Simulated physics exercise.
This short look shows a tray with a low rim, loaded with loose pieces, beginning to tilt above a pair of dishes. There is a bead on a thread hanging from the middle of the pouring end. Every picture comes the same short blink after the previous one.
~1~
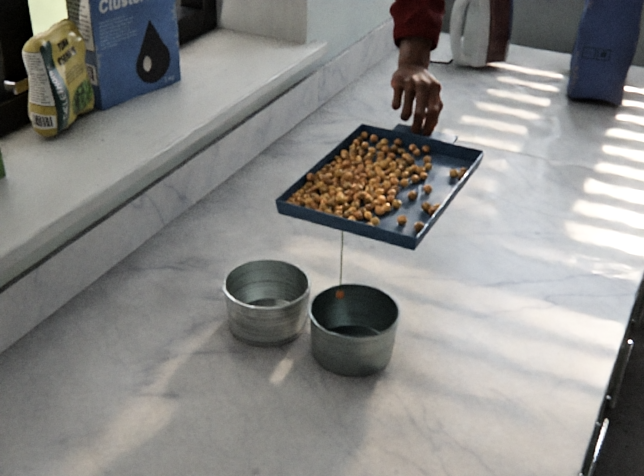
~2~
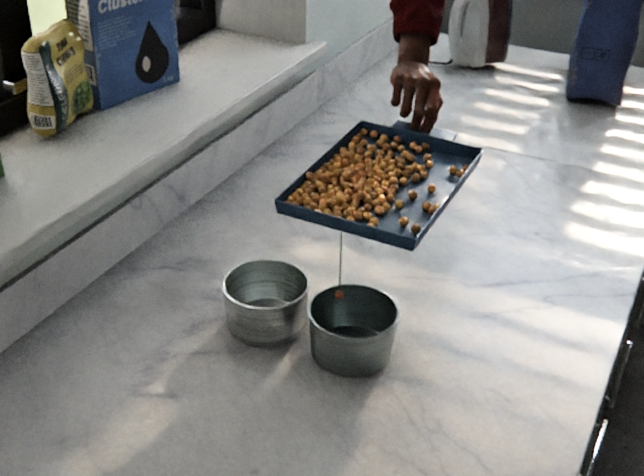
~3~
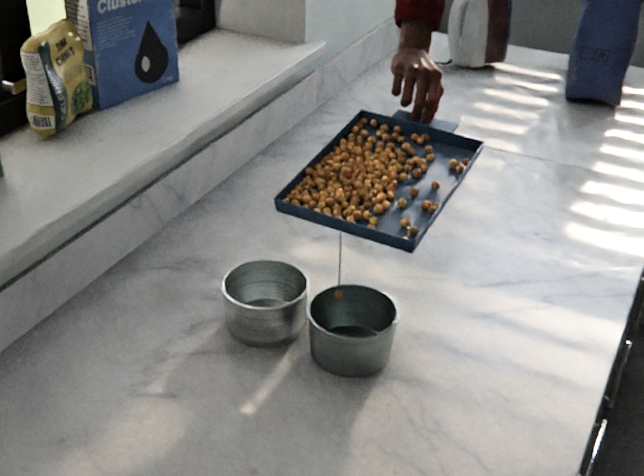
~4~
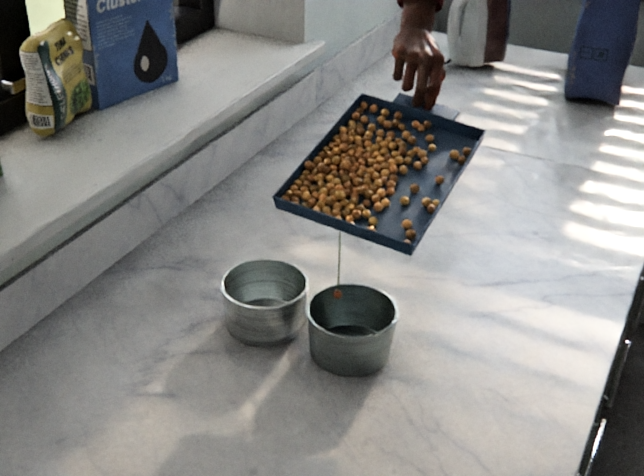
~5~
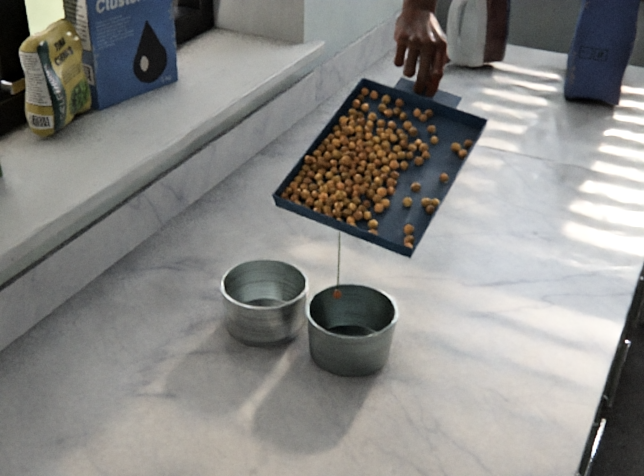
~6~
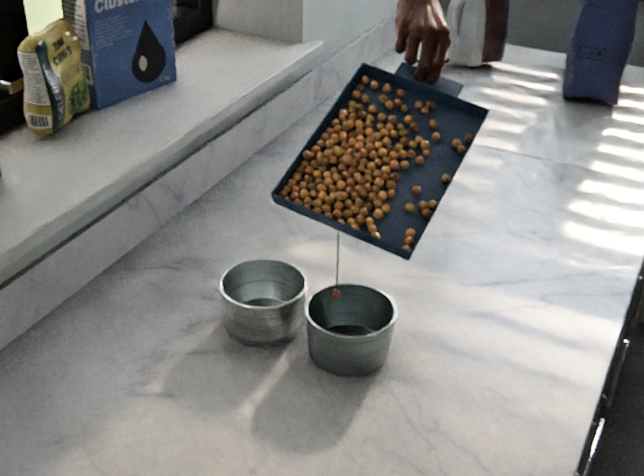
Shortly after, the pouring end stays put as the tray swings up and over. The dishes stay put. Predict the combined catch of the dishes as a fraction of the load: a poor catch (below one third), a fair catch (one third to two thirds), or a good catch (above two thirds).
Expect the dishes to keep a minority of the load, below a third.
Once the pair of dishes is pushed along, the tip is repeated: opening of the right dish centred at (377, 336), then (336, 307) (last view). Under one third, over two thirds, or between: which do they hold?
Beyond two thirds, then less than a third.
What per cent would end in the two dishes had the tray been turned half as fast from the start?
Close to 10 in a hundred.
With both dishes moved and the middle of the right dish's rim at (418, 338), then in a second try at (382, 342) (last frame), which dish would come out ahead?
First try: The right-hand one. Second try: The right-hand one.
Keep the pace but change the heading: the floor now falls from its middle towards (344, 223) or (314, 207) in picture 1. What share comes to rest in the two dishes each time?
First case: 10 %; second case: 80 %.
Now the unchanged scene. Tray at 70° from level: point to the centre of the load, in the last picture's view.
Roughly at (380, 228).
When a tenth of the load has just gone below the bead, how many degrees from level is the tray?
Angle: Approx. 70 degrees.
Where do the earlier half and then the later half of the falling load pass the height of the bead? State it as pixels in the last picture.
Near (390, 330) and later near (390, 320).
Shortly afterwards, tray tipped steeply; the bulk on the tray; only a few in the right dish; a little outside both; a little in the air.
Next, tray tipped past a quarter turn; only a few on the tray; a little in the right dish; the bulk outside both; a little in the air.
Some moments later, tray tipped past a quarter turn; near a quarter in the right dish; the bulk outside both.
In the end, tray tipped past a quarter turn; near a quarter in the right dish; none at all in the left dish; the bulk outside both.
